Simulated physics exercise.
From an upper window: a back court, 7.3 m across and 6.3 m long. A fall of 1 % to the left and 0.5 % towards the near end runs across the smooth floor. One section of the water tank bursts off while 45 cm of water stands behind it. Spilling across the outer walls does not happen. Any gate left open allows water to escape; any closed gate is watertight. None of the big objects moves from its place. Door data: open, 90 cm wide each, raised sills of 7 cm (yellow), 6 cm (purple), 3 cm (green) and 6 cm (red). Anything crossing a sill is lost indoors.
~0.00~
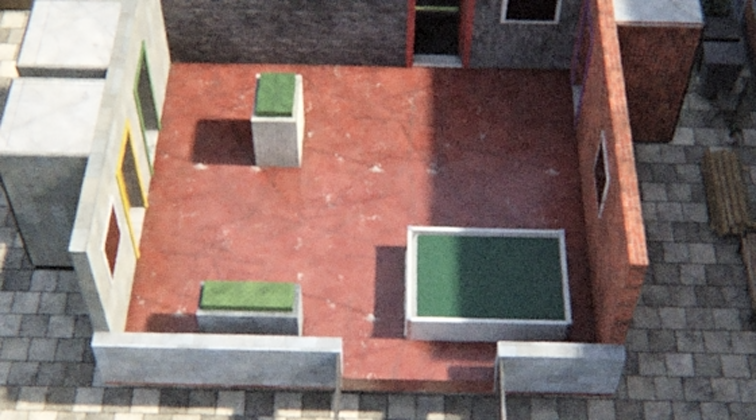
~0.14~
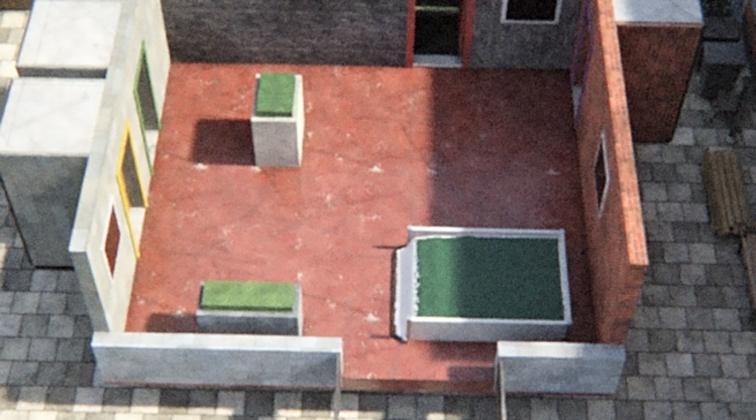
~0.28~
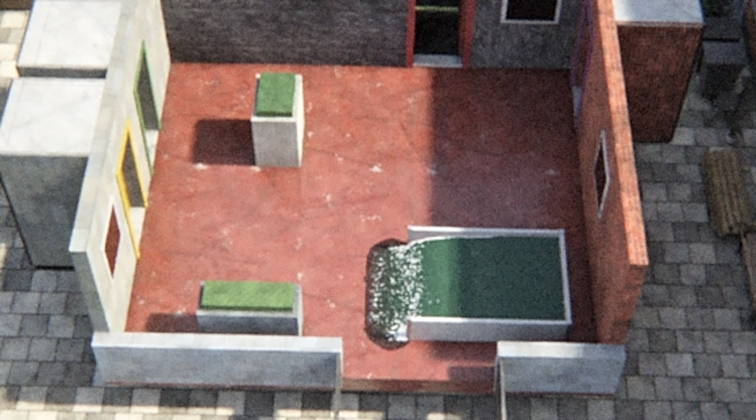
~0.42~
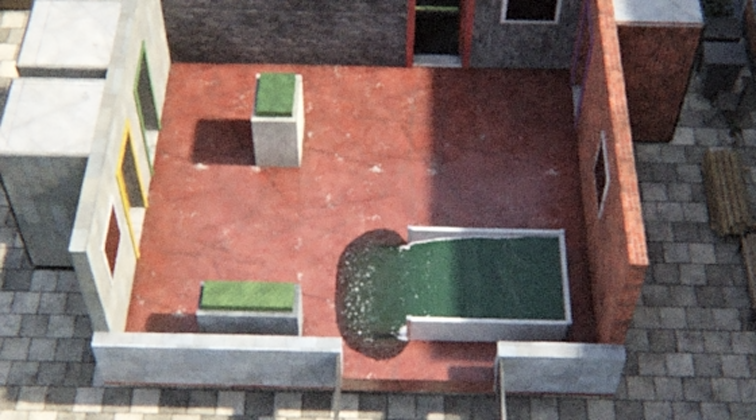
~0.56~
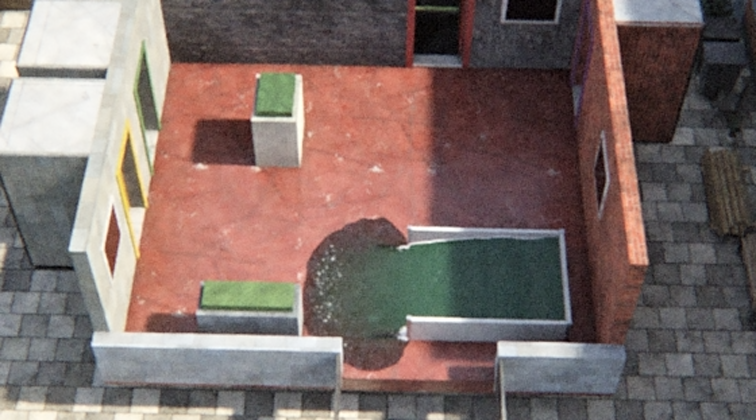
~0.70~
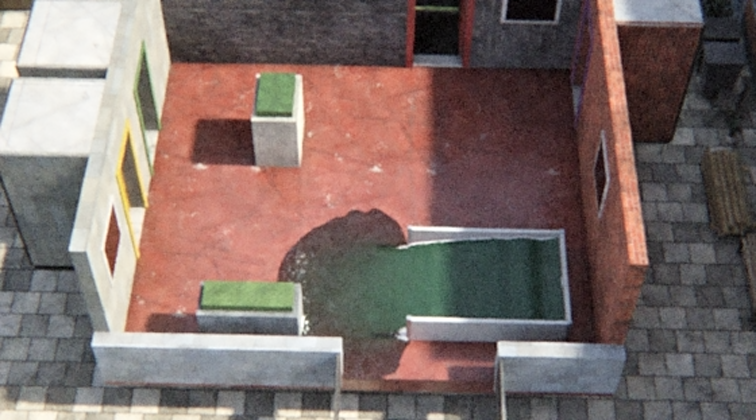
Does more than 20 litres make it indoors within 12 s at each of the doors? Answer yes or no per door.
Yellow door, yes; purple door, no; green door, yes; red door, no.
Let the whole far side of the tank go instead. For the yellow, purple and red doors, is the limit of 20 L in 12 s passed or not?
Then it goes yellow fine, purple too high, red too high.
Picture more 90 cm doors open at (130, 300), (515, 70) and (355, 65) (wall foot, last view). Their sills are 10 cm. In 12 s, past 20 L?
Taking them in order, the first gets enough, the second too little and the third too little.
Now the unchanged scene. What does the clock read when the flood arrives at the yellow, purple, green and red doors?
Lab note: Yellow = 2.0 s, purple = not in the 12 s, green = 2.8 s, red = 8.0 s.
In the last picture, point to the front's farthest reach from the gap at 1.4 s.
Somewhere near pixel (163, 311).
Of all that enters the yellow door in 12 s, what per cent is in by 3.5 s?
Fraction in by then: Around 35 per cent.
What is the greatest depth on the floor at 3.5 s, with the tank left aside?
Peak depth: Approx. 22 cm.
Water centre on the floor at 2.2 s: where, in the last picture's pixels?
Roughly (368, 291) in the last picture.
After 1.4 s water covers 25 % of the floor and is deepest (26 cm) near (309, 363); yellow door not reached, purple door not reached, green door not reached, red door not reached.
After 2.2 s water covers 35 % of the floor and is deepest (26 cm) near (312, 323); yellow door 13 cm at the sill, 1 L in, purple door not reached, green door not reached, red door not reached.
After 3.5 s water covers 40 % of the floor and is deepest (22 cm) near (122, 350); yellow door 19 cm at the sill, 58 L in, purple door not reached, green door 10 cm at the sill, 4 L in, red door not reached.
After 7.0 s water covers 50 % of the floor and is deepest (14 cm) near (170, 69); yellow door 9 cm at the sill, 148 L in, purple door not reached, green door 7 cm at the sill, 61 L in, red door not reached.
After 12.0 s water covers 80 % of the floor and is deepest (8 cm) near (153, 168); yellow door 5 cm at the sill, 154 L in, purple door not reached, green door 8 cm at the sill, 111 L in, red door 2 cm at the sill, 0 L in.
